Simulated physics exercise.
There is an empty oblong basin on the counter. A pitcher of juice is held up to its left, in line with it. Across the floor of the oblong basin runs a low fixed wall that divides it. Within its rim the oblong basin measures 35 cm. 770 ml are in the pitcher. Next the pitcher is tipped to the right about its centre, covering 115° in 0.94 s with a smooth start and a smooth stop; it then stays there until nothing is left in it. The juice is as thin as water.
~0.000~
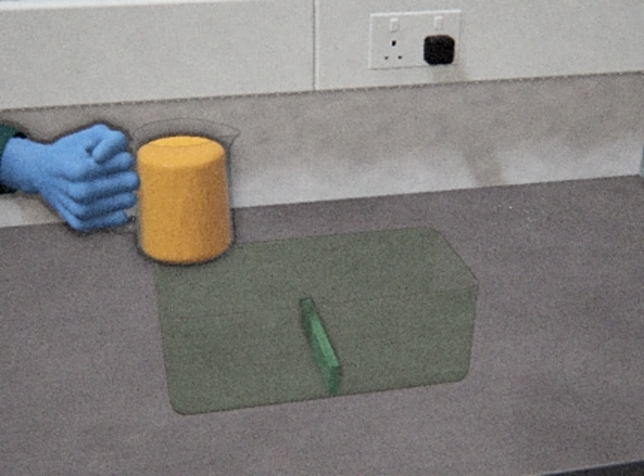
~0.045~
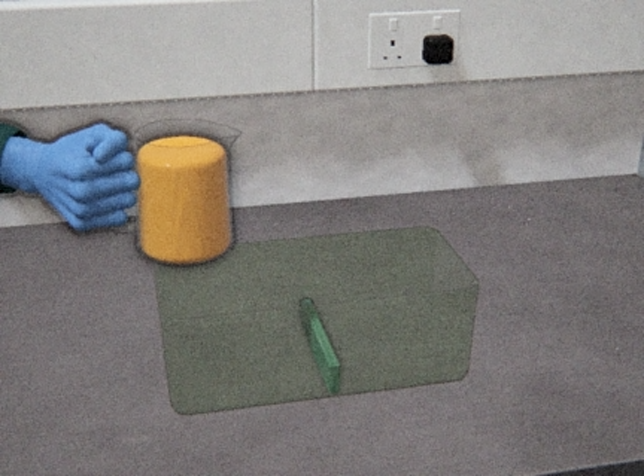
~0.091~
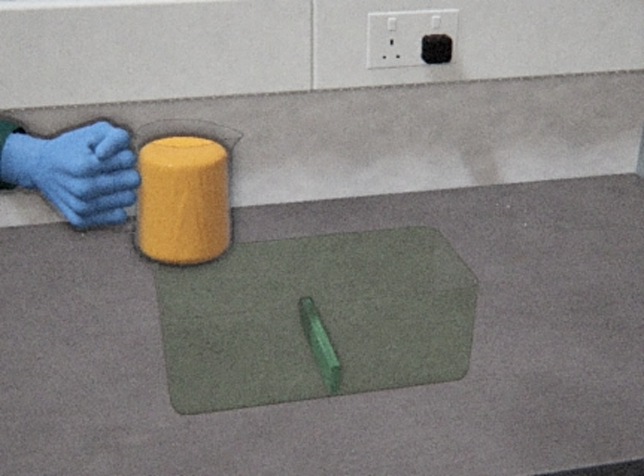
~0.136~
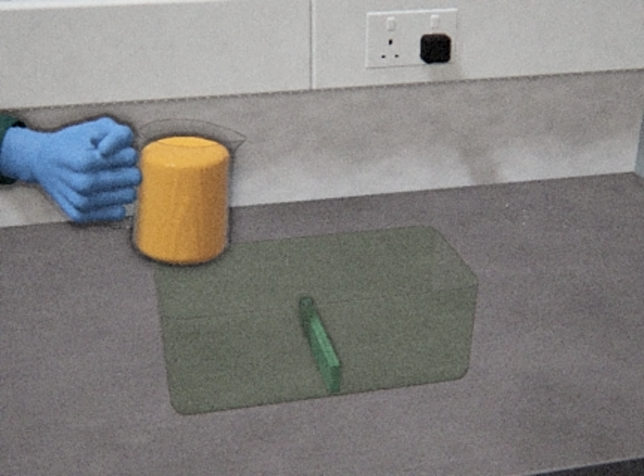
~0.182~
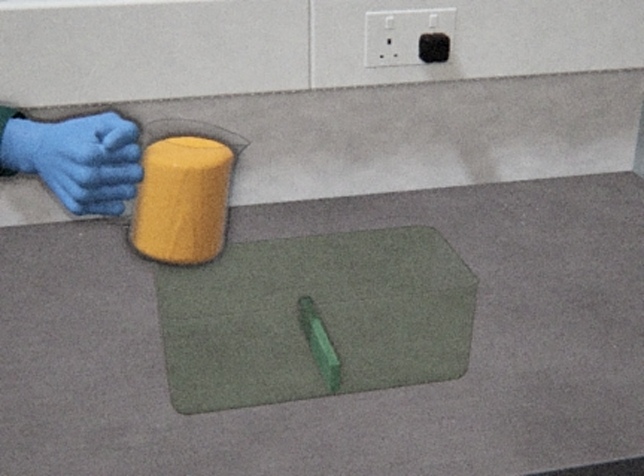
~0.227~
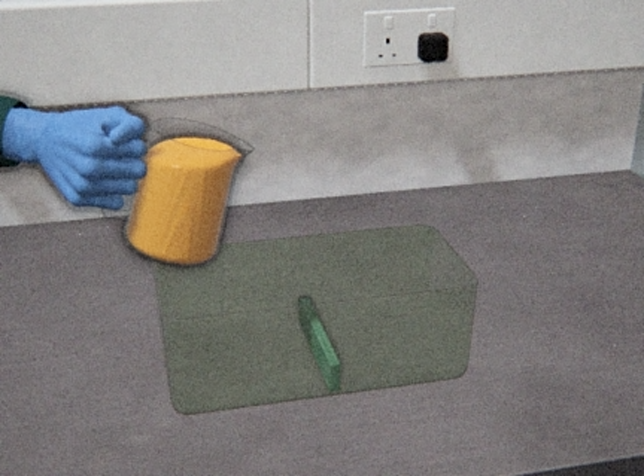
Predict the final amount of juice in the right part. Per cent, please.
The right part ends with roughly 25 per cent.
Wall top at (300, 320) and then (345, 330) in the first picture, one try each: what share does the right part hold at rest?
Roughly 55 per cent, then 10 per cent.
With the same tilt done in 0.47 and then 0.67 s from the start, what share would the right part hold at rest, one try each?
The first try gives around 20 percent, the second around 15 percent.
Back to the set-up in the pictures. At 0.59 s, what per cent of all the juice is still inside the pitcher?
I'd put it near 78 percent.
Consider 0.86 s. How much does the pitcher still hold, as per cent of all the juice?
About 24 per cent.
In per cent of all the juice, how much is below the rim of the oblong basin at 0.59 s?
Close to 7 in a hundred.
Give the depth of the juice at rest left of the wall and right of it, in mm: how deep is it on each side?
Final levels - left approx 20 mm, right approx 8 mm.
By 0.59 s the tilt is 80° and 79 per cent is still to pour, 3 is left of the wall and 4 right of it.
By 0.86 s the tilt is 113° and 23 per cent is still to pour, 43 is left of the wall and 21 right of it.
By 1.14 s the tilt is 115° and 1 per cent is still to pour, 71 is left of the wall and 24 right of it.
By 1.44 s the tilt is 115° and 0 per cent is still to pour, 73 is left of the wall and 25 right of it.
At rest 73 per cent lies left of the wall, 25 right of it and 2 outside.
